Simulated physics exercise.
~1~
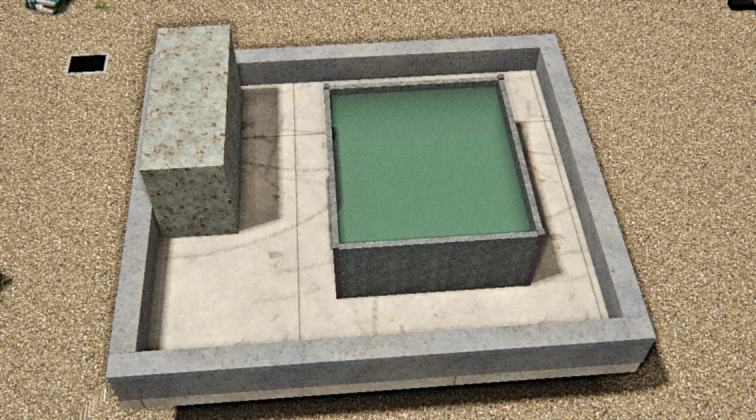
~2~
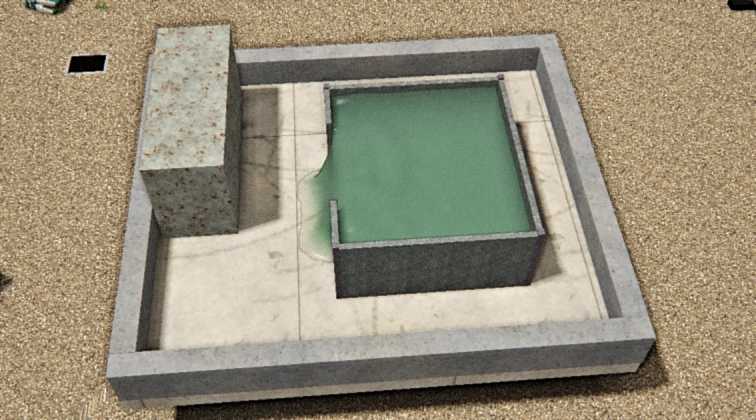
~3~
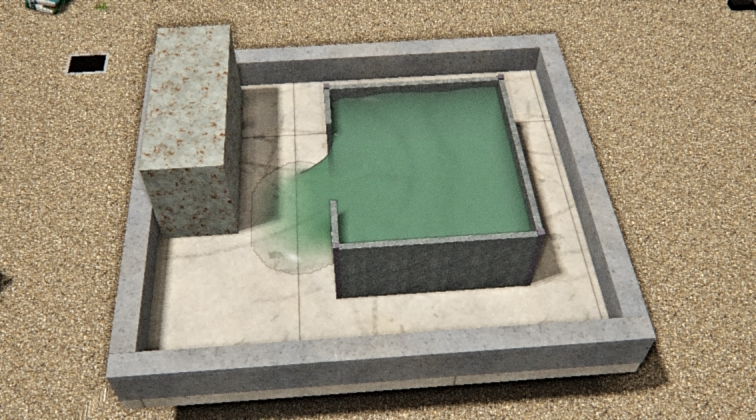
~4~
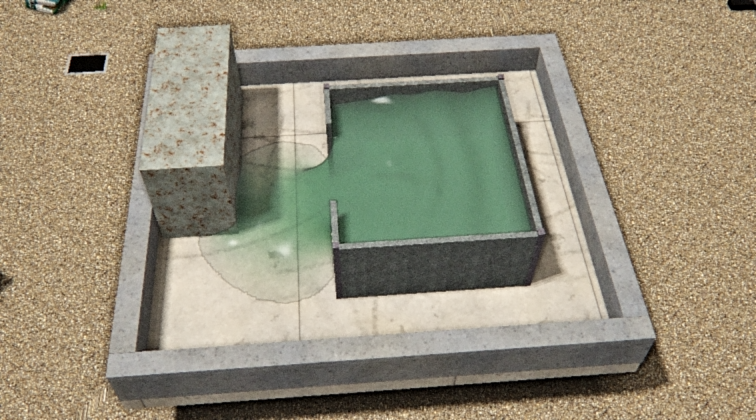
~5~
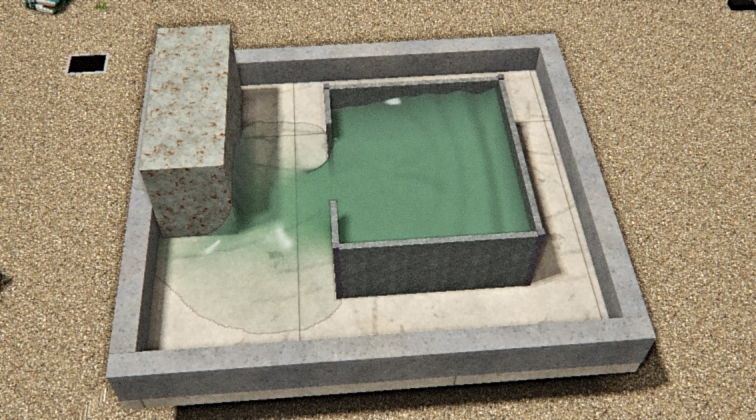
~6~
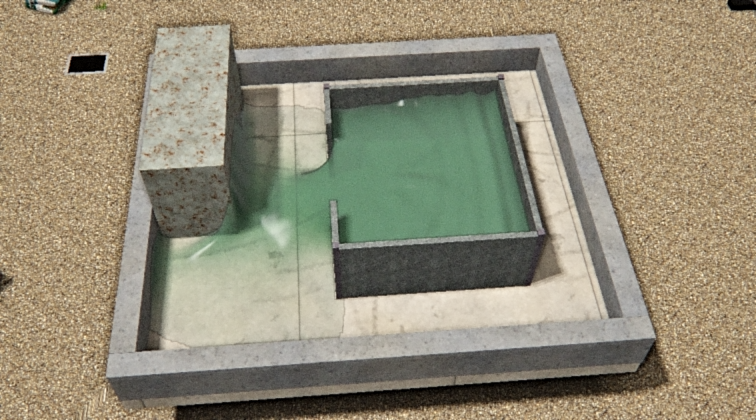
Green water pouring through a gap in the left side of an open tank, spreading across a walled pad around a speckled block.
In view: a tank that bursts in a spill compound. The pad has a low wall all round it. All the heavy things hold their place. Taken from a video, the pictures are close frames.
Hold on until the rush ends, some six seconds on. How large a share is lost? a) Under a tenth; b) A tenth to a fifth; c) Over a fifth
a.
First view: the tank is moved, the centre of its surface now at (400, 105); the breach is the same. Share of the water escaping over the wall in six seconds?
About 4 per cent.
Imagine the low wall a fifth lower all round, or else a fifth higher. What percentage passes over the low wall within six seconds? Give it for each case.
8 and 2 per cent, in that order.
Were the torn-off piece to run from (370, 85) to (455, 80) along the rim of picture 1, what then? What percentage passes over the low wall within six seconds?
Some 6 in a hundred.
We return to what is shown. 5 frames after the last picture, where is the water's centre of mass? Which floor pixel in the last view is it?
Roughly (353, 211) in the last picture.
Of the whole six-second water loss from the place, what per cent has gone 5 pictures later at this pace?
Somewhere around 5 per cent, I'd say.
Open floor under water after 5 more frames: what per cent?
50 %.
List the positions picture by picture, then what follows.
Still water in the open tank at (425, 160), in the first frame.
Water pours out at (336, 195) and has run to (315, 176), in the second frame.
The front is at (268, 183), out from the gap at (336, 198), in the third frame.
The front is at (210, 252), out from the gap at (336, 199), in the fourth frame.
The front is at (158, 265), out from the gap at (336, 199), in the fifth frame.
Water pours out at (336, 198) and has run to (152, 320), in the sixth frame.
A moment on, water covers 35 % of the floor; the low wall has let 0 % over.
Next, water covers 40 % of the floor; the low wall has let 0 % over.
Then, water covers 70 % of the floor; the low wall has let 2 % over.
Later, water covers 80 % of the floor; the low wall has let 4 % over.
In the end, water covers 80 % of the floor; the low wall has let 4 % over.
